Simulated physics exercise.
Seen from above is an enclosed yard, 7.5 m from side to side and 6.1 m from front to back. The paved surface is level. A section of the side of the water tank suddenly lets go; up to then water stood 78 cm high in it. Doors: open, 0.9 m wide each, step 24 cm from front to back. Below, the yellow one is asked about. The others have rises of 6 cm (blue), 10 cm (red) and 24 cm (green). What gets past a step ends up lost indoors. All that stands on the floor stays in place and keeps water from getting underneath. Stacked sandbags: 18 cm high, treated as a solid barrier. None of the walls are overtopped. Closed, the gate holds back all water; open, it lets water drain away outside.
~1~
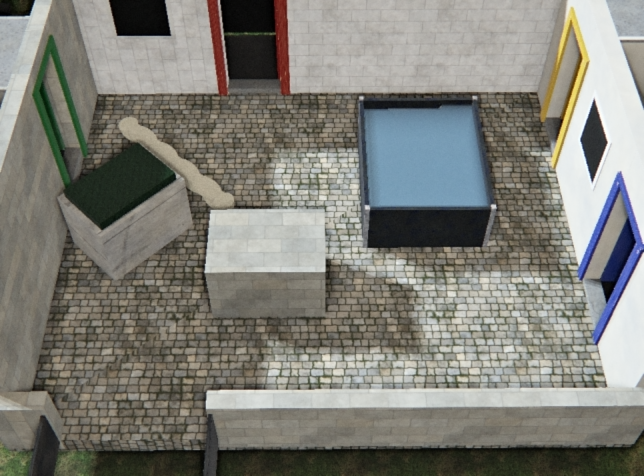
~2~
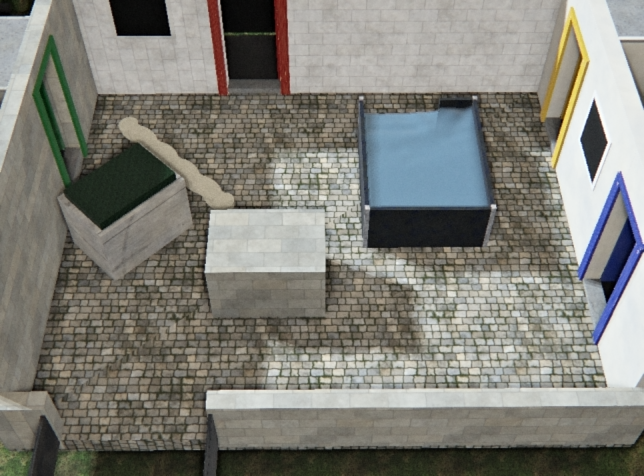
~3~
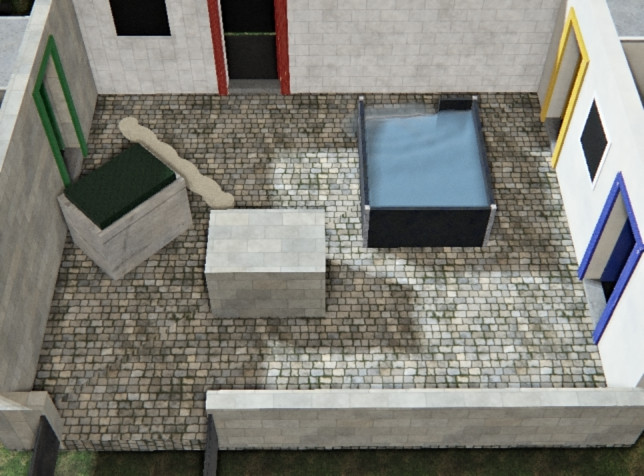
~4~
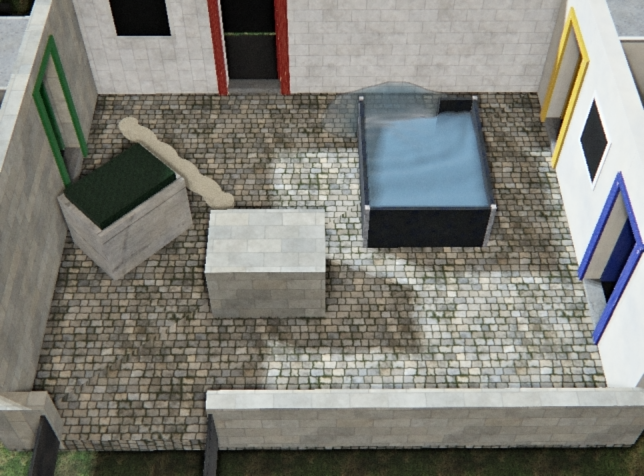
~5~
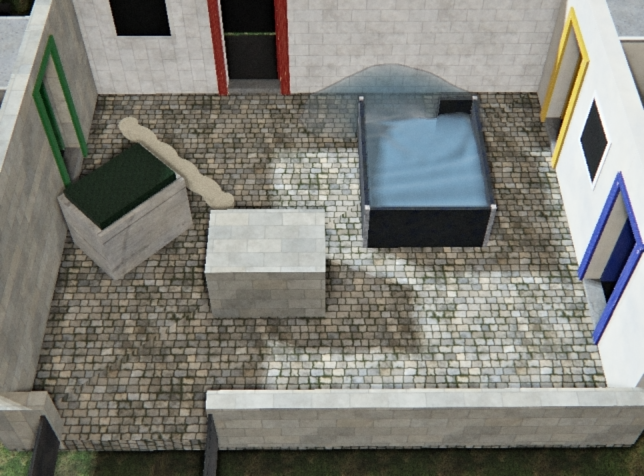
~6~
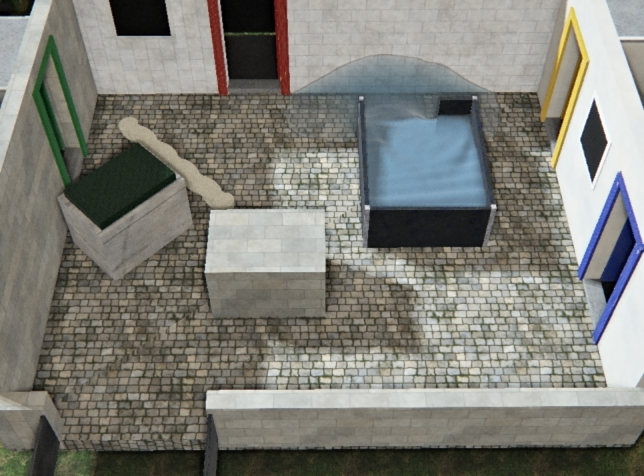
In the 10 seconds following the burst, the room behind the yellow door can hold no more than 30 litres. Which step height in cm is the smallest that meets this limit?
A height of roughly 19 cm.
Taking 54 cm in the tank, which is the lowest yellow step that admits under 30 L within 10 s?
Something near 12.0 cm should do.
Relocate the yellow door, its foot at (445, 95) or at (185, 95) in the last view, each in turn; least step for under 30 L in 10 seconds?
About 29 and 14.5 cm.
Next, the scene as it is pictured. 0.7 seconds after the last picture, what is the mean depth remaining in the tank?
It averages near 48 cm.
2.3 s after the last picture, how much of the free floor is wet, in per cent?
Close to 40 per cent is wet.
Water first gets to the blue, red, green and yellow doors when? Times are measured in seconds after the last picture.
Front arrival: Blue 2.0 seconds, red 0.2 seconds, green 1.8 seconds, yellow 0.7 seconds.
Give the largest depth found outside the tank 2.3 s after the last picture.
Roughly 38 cm.
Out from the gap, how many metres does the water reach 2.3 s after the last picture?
About 5.4 m.
Then, 0.7 s after the last picture water covers 15 % of the floor, deepest (57 cm) near (384, 98); 10 cm at the yellow door, 0 litres in over its 11 cm step.
Then, 2.3 s after the last picture water covers 40 % of the floor, deepest (38 cm) near (96, 107); 21 cm at the yellow door, 66 litres in over its 11 cm step.
Then, 9.3 s after the last picture water covers 95 % of the floor, deepest (11 cm) near (176, 153); 7 cm at the yellow door, 124 litres in over its 11 cm step.
At the yellow door as built, the water peaked near 25 cm, 1.5 s after the last picture.
Run again over the same 10 s with other heights there, 45 litres in over 17 cm, 11 litres over 23 cm. The limit of 30 litres is kept from about 19 cm up.
